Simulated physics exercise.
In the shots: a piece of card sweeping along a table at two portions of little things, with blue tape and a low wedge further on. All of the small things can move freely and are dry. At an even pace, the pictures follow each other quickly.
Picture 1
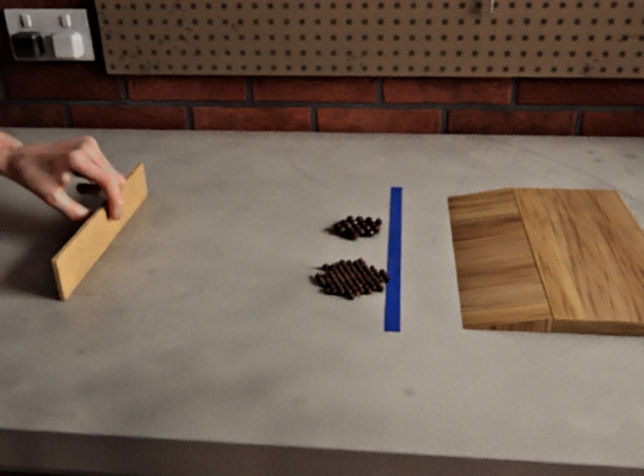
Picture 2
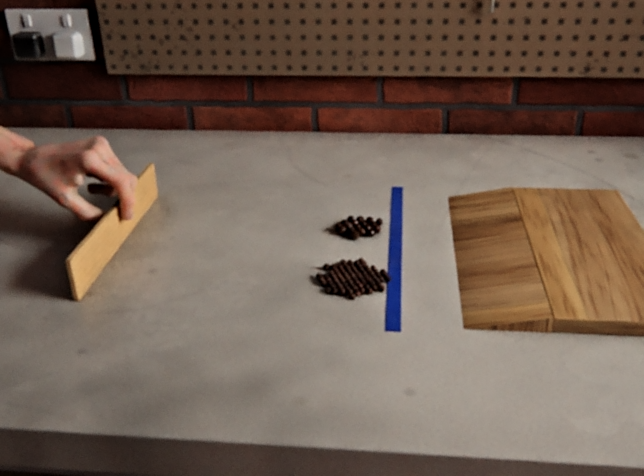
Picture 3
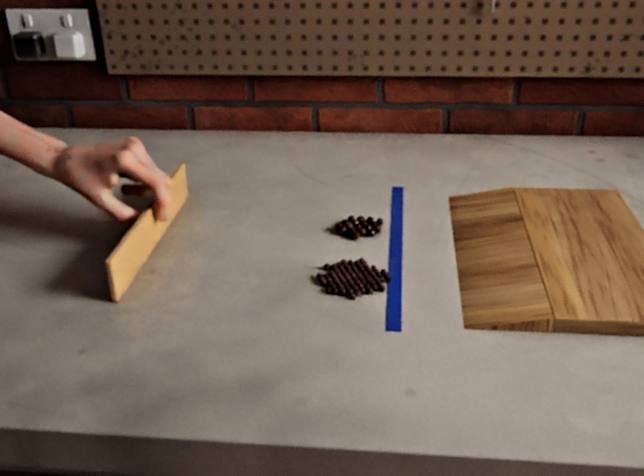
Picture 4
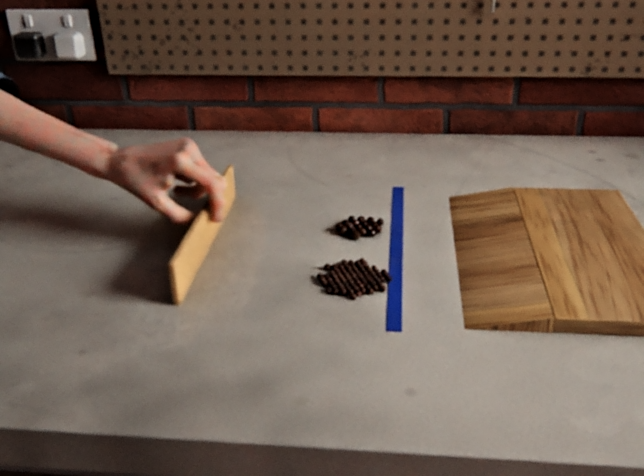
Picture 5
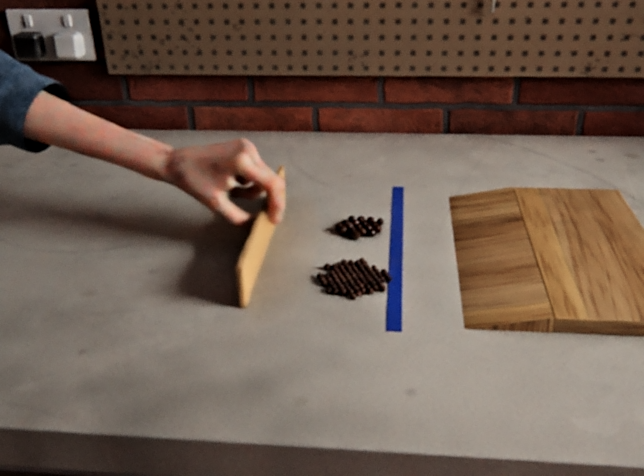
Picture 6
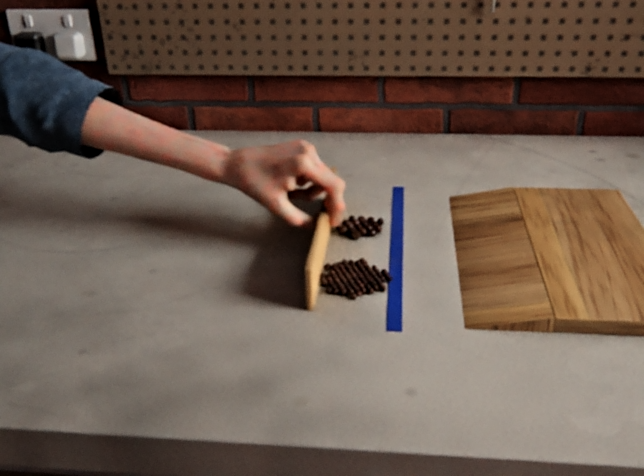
On a grey worktop below red brick and a brown pegboard, seen from the front and slightly above by a still camera, a hand at the left holds a tan card upright. Two clusters of small dark brown pieces, the nearer one larger, lie left of a blue tape strip and a low wooden wedge. The hand slides the card rightward, a blue sleeve coming into view, until it is right beside the clusters.
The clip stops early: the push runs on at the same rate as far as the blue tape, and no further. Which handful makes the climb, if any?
The front handful gets at least some up and the back handful gets at least some up.
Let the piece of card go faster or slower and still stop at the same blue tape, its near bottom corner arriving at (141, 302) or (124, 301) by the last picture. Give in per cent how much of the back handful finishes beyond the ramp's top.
Close to 0 in a hundred the first time, close to 0 in a hundred the second.
Then, 0.05 s past the last view, piece of card still moving, near (376, 212); front handful all short of the ramp; back handful all short of the ramp.
Then, 0.13 s past the last view, piece of card stopped at the blue tape; front handful a stray few past the top, about half on the ramp, about a third short of the ramp; back handful a small part past the top, most on the ramp, about a quarter short of the ramp.
Then, 0.41 s past the last view, piece of card stopped at the blue tape; front handful nearly all past the top, a small part on the ramp; back handful all past the top.
Finally, piece of card stopped at the blue tape; front handful nearly all past the top, a stray few on the ramp, a small part short of the ramp; back handful all past the top.
